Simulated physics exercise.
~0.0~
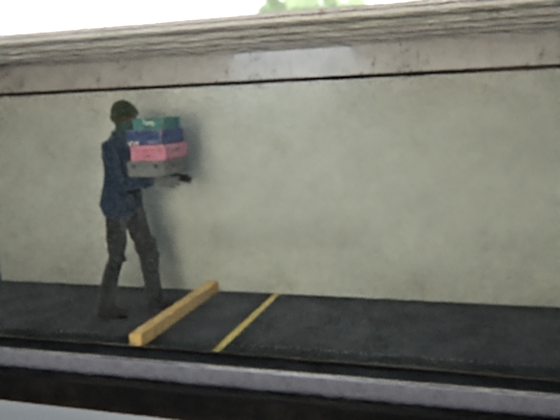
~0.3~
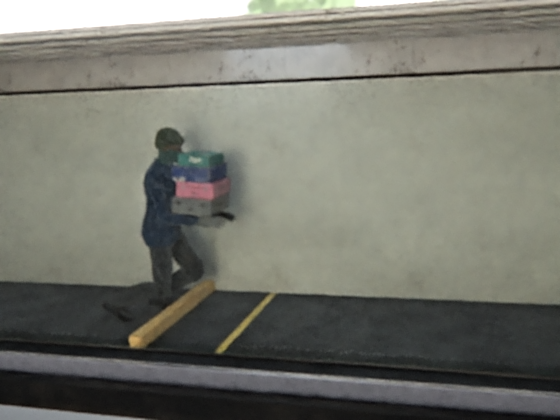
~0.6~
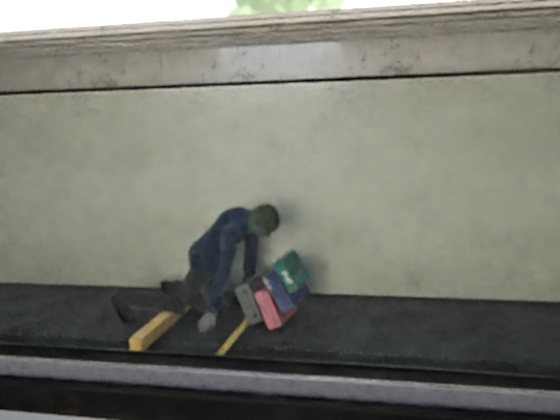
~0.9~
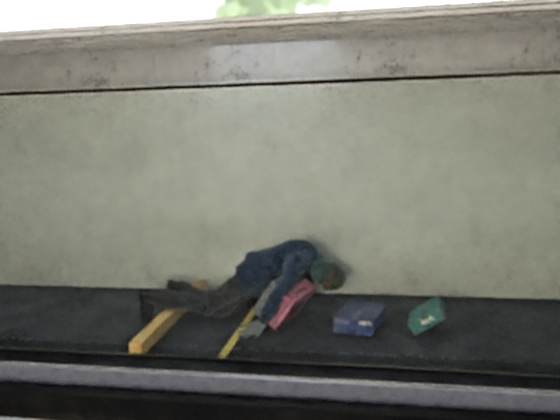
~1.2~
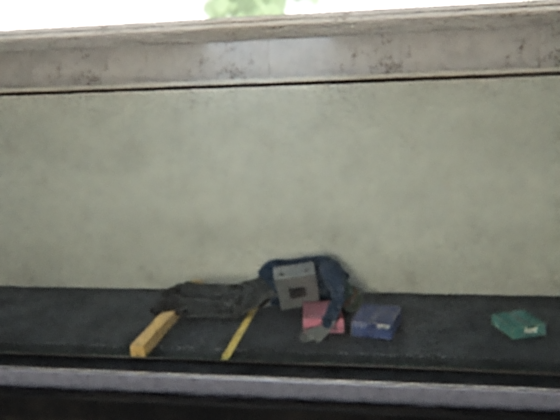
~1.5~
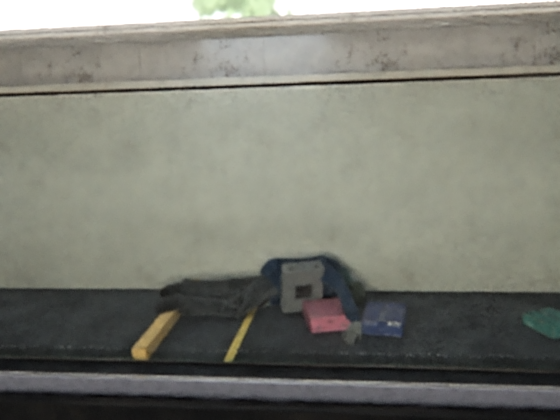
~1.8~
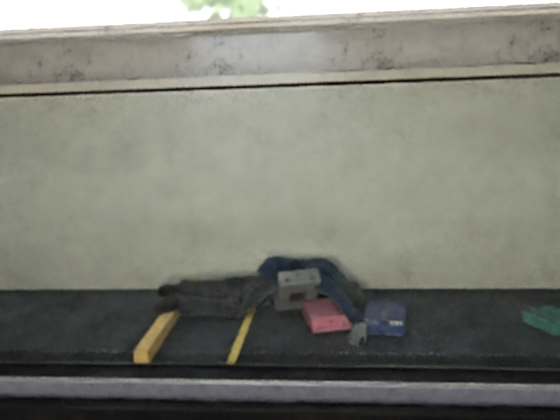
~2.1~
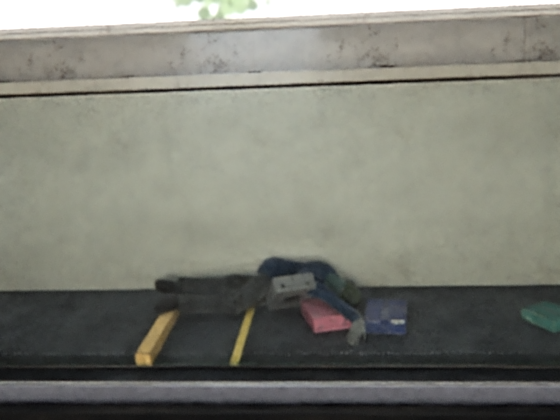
The clip opens on a figure in a cap and dark blue top, standing against a pale wall with a pile of teal, blue, pink and grey boxes on both forearms. The figure slides right to a yellow rail on the dark floor, legs buckling, then pitches forward over it as the pile tips ahead. The boxes scatter as the body falls flat across the yellow line. The teal box slides farthest right, while the blue and pink ones settle nearer. The grey box ends tilted against the fallen figure's upper body, past the line like the others.
